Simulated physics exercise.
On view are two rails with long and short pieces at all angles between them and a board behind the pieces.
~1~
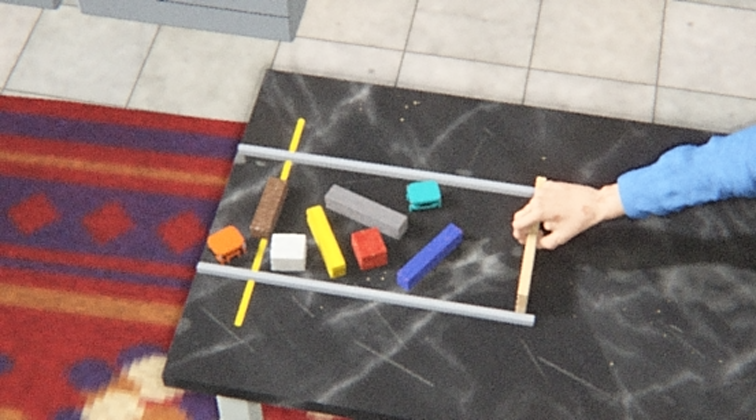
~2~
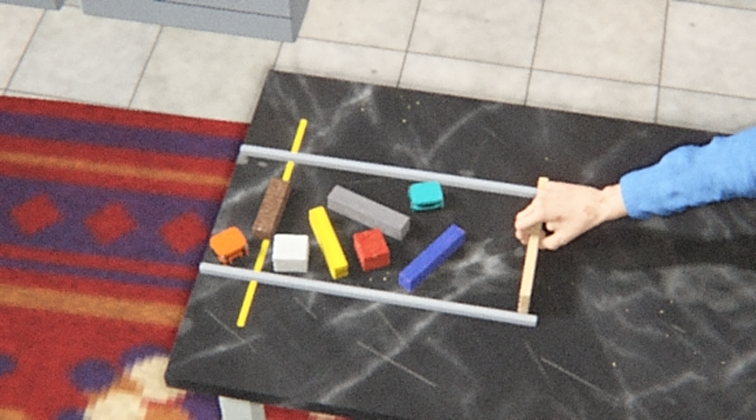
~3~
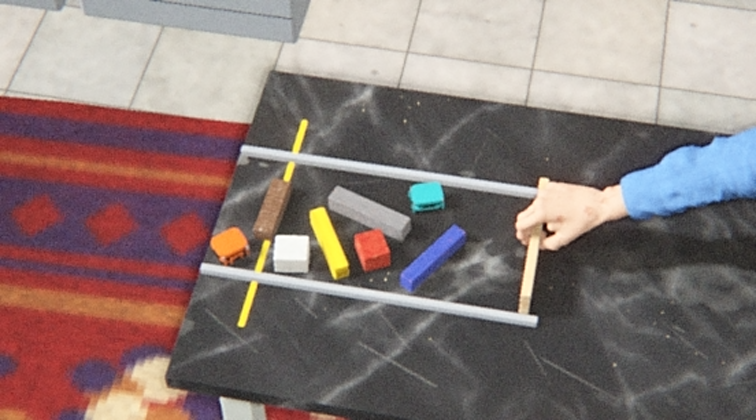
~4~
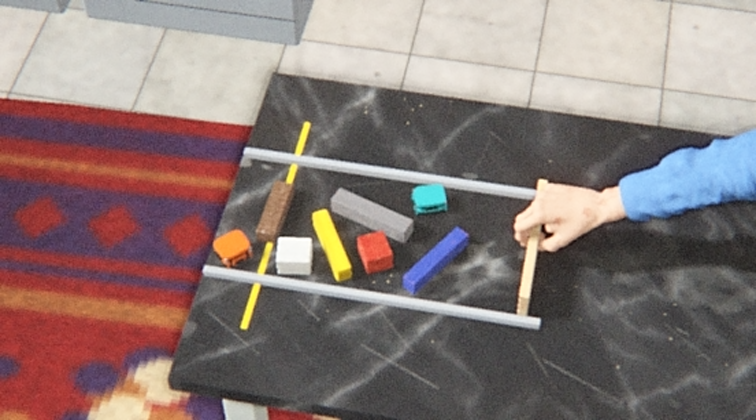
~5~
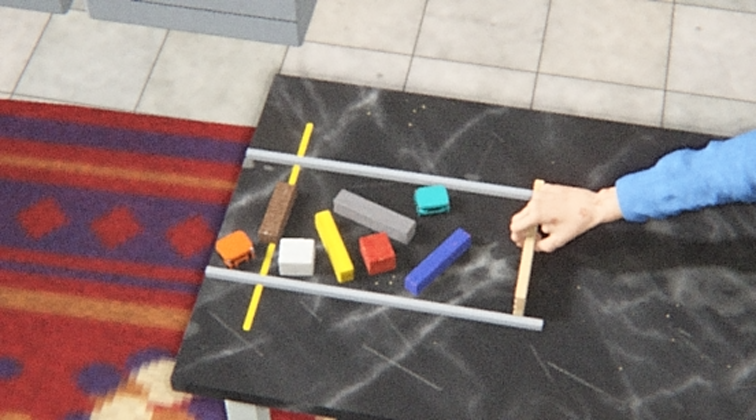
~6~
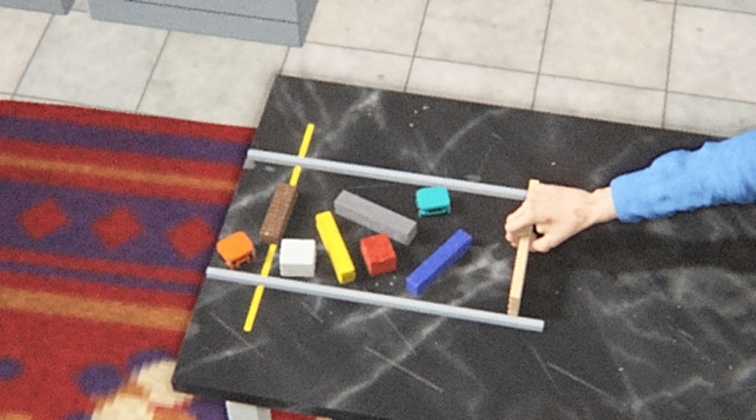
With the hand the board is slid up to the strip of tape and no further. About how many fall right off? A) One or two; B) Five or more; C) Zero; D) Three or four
Answer: D.
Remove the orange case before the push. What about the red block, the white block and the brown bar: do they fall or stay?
Taking them one by one, the red block holds its spot, the white block drops away and the brown bar drops away.
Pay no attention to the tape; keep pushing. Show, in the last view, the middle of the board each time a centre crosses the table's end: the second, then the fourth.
(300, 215) and (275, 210).
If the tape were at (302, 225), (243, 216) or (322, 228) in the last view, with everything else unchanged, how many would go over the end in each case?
In order, 1, 6 and 1.
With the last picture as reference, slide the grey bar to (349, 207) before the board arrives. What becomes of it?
Placed there, it does not drop.
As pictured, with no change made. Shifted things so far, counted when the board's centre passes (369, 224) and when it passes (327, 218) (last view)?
The first count is 7, and then it's 8.
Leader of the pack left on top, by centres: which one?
Yellow stick.
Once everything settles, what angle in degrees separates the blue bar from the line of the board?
Roughly 0° out of line.
A little later, none off yet; orange case at rest near (236, 251); brown bar at rest near (279, 214); white block at rest near (298, 258).
Next, none off yet; orange case at rest near (236, 251); brown bar shifted a little near (268, 212); white block shifted a little near (280, 256).
When it is over, the number that fall off is three or four; down, white block, brown bar and orange case.
